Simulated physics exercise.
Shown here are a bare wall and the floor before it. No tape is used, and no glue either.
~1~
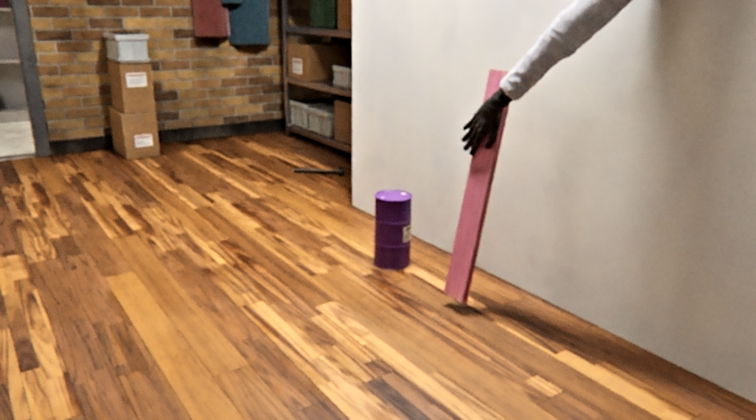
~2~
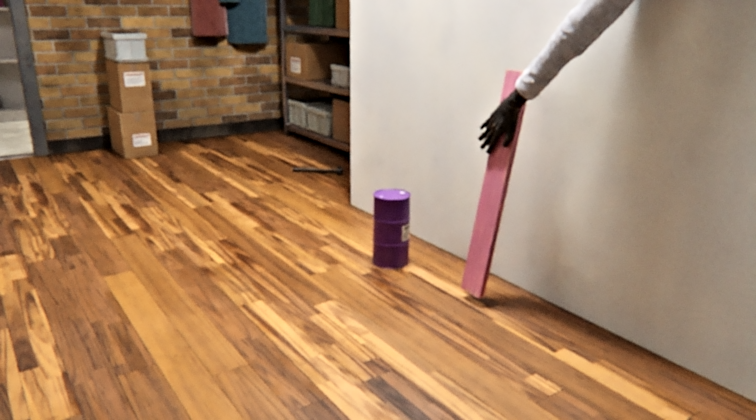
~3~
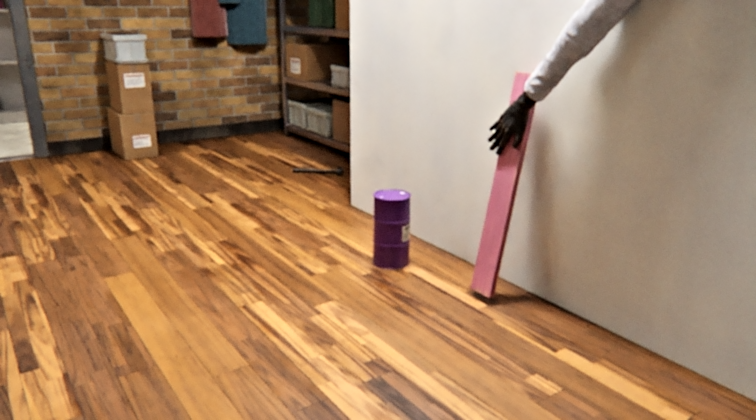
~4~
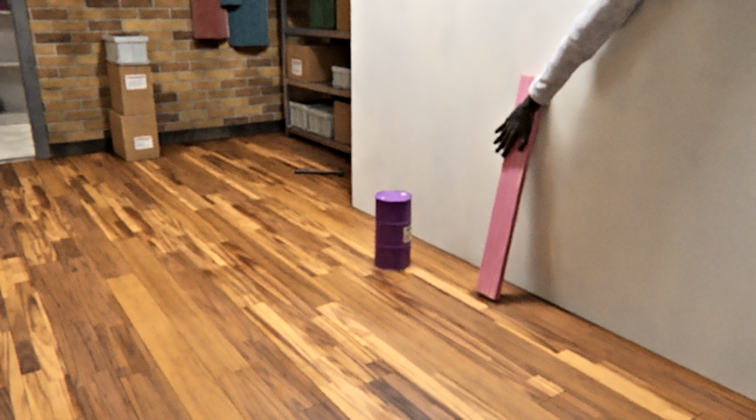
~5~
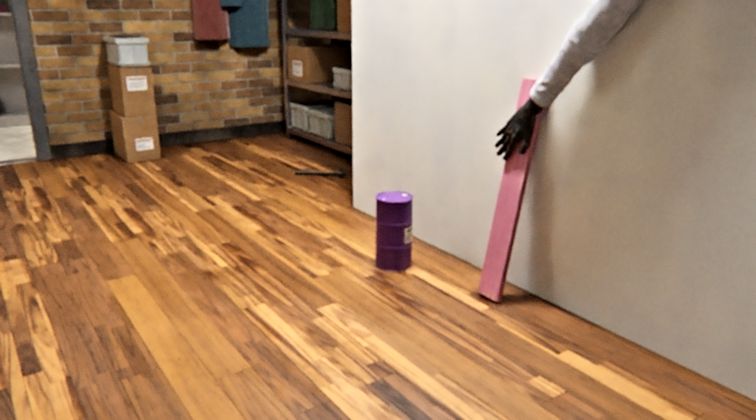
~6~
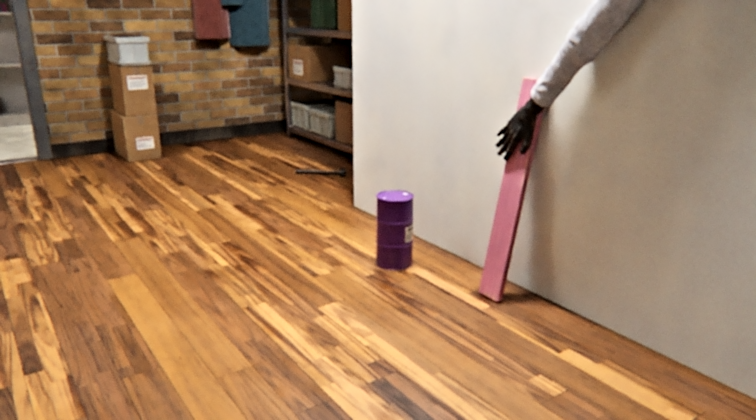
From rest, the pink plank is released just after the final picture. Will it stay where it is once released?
It keeps standing.
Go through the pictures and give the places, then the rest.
On its way; pink plank (478, 189); purple canister (393, 230), in the first frame.
On its way; pink plank (495, 186); purple canister (391, 228), in the second frame.
On its way; pink plank (504, 187); purple canister (392, 229), in the third frame.
On its way; pink plank (510, 190); purple canister (393, 230), in the fourth frame.
Propped up under the hand; pink plank (512, 192); purple canister (394, 231), in the fifth frame.
Propped up under the hand; pink plank (512, 192); purple canister (395, 230), in the sixth frame.
Then, 0.40 s later than the last frame, all is still.
Then, 0.90 s later than the last frame, pink plank resting near (512, 192).
When it is over, both as before. End places, in pixels of the last picture, pink plank near (512, 192). The plank holds.
